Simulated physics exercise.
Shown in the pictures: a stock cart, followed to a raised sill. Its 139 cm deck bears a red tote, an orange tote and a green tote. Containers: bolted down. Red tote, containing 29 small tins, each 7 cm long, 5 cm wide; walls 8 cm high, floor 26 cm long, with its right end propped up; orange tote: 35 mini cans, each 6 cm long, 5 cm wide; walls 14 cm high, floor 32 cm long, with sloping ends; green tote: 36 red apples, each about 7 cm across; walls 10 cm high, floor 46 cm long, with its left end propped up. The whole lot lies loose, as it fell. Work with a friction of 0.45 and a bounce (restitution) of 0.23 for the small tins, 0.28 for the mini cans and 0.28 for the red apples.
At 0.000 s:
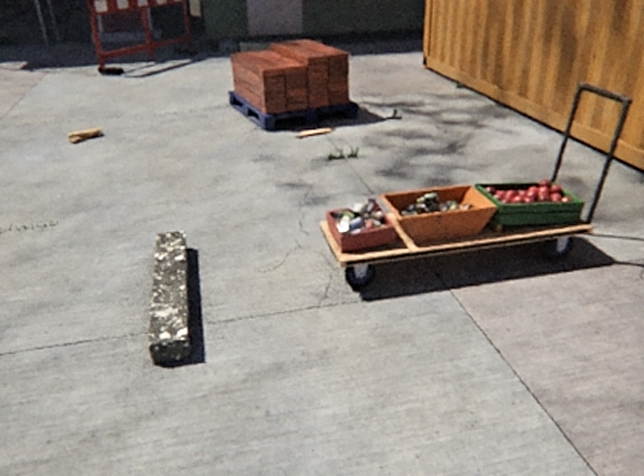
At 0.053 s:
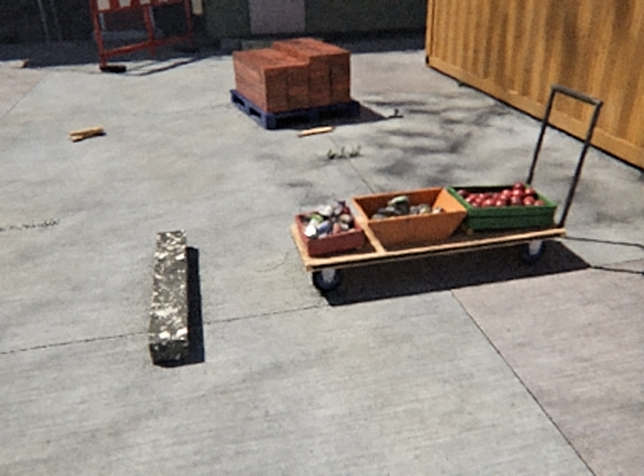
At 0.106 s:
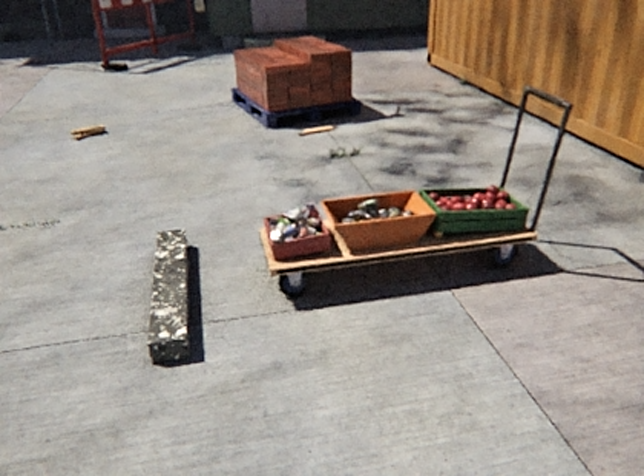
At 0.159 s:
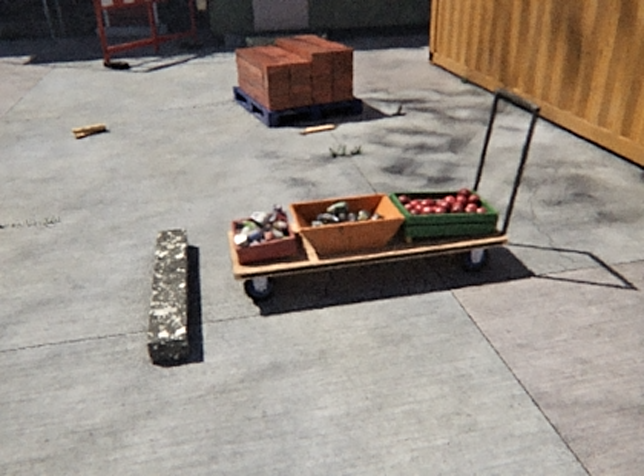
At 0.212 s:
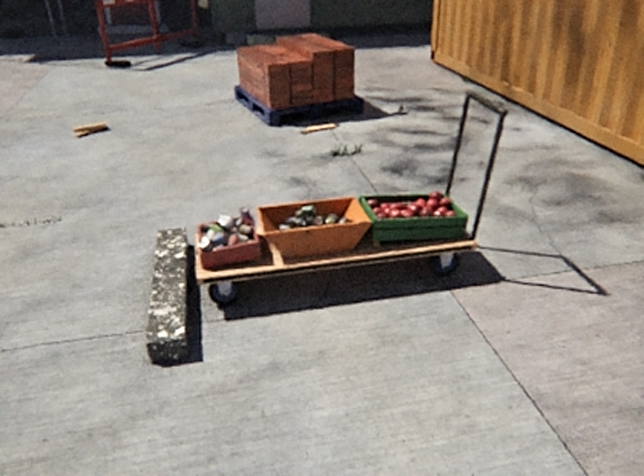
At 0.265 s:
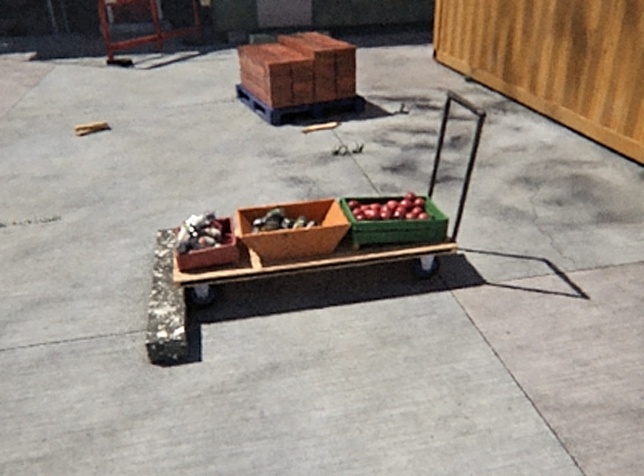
On a sunlit concrete yard, a flat cart carrying a red, an orange and a green box, the green one holding red apples, rolled left until its front end reached a speckled stone sill.
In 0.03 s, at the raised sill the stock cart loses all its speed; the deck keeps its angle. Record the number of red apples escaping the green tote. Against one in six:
Under.
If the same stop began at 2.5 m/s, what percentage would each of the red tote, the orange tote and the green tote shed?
Then the red tote sheds 20 per cent of its load, the orange tote 10 per cent, and the green tote 0 per cent.
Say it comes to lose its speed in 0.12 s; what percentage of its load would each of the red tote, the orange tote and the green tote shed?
Result - red tote: 30 percent, orange tote: 10 percent, green tote: 0 percent.
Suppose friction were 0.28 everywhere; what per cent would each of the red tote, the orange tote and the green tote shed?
You'd see red tote shed 30 percent, orange tote shed 40 percent, and green tote shed 10 percent.
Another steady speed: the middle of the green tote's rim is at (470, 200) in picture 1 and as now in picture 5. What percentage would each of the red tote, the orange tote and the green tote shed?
That would give red tote 10 %, orange tote 0 % and green tote 0 %.
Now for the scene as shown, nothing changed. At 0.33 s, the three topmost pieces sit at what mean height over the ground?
I'd guess about 44 cm.
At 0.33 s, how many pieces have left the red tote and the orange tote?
Estimate at that time - red tote 3, orange tote 0, give or take.
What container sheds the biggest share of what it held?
The red tote is the one.
After 0.33 s, the red tote is down by 3 of 29, the orange tote has all 35 and the green tote has all 36.
After 0.45 s, the red tote is down by 7 of 29, the orange tote is down by 4 of 35 and the green tote has all 36.
After 0.68 s, the red tote is down by 11 of 29, the orange tote is down by 6 of 35 and the green tote is down by 1 of 36.
Outcome (at 1.18 s), the red tote is down by 11 of 29, the orange tote is down by 6 of 35 and the green tote is down by 1 of 36. Asked share, 1 of 36, 3 per cent.
